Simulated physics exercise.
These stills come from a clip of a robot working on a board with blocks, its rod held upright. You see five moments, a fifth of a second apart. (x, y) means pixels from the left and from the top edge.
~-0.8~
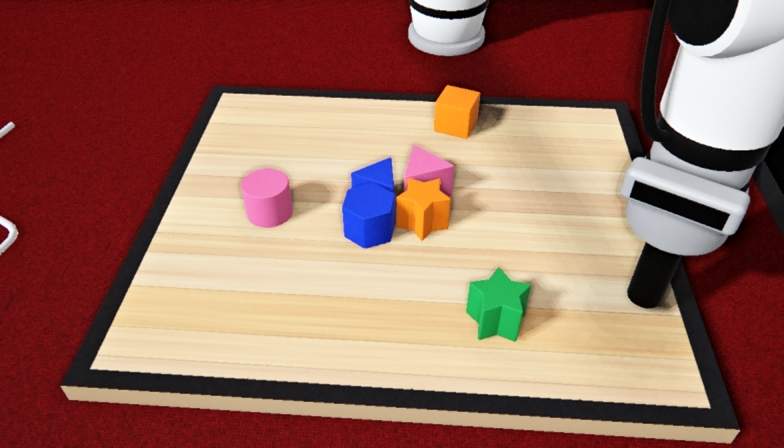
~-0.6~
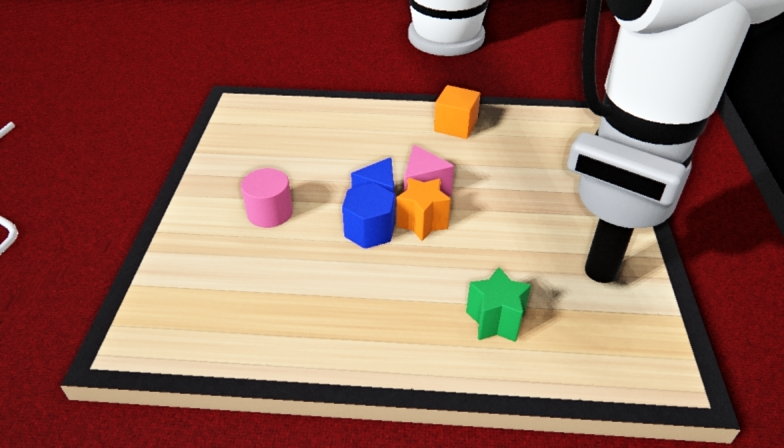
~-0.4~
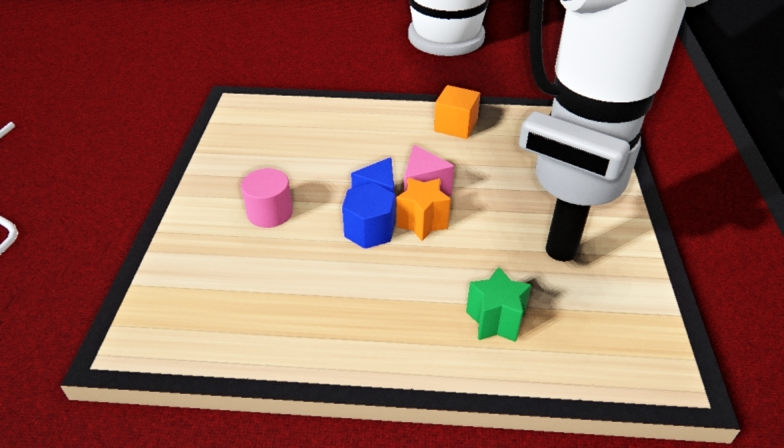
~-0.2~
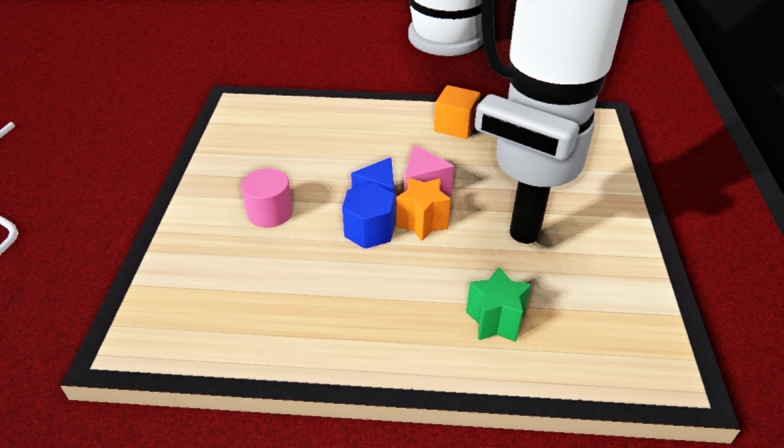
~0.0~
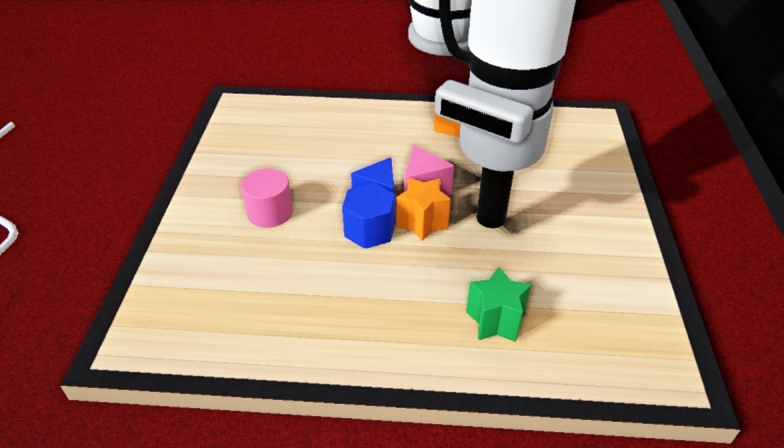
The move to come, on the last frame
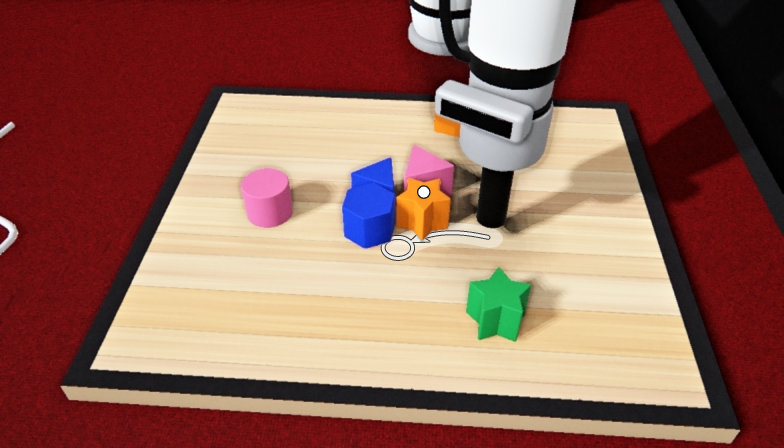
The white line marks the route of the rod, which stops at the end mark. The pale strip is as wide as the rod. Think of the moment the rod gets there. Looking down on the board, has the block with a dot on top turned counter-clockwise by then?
No.
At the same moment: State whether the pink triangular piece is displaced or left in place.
At the end, its place is the same.
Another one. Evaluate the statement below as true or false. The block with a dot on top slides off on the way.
True - the claim holds.
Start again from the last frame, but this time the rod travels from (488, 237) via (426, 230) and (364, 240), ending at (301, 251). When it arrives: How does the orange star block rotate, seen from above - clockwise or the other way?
It turns clockwise.
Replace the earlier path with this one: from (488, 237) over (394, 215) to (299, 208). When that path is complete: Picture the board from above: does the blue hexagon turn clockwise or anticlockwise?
Answer: Against the clock.
The drawn path runs from (488, 237) by way of (456, 233) and (425, 236) to (398, 248); the dot is on the orange star block.
The first path, step by step. Halfway along, rod at (441, 215); blue hexagon at (355, 199), turned 25° anticlockwise; blue triangular piece at (374, 168); orange star block at (405, 188), turned 15° clockwise.
At the end, rod at (398, 229); blue hexagon at (335, 195), turned 45° anticlockwise; blue triangular piece at (369, 162); orange star block at (388, 193), turned 75° clockwise; pink triangular piece not moved.
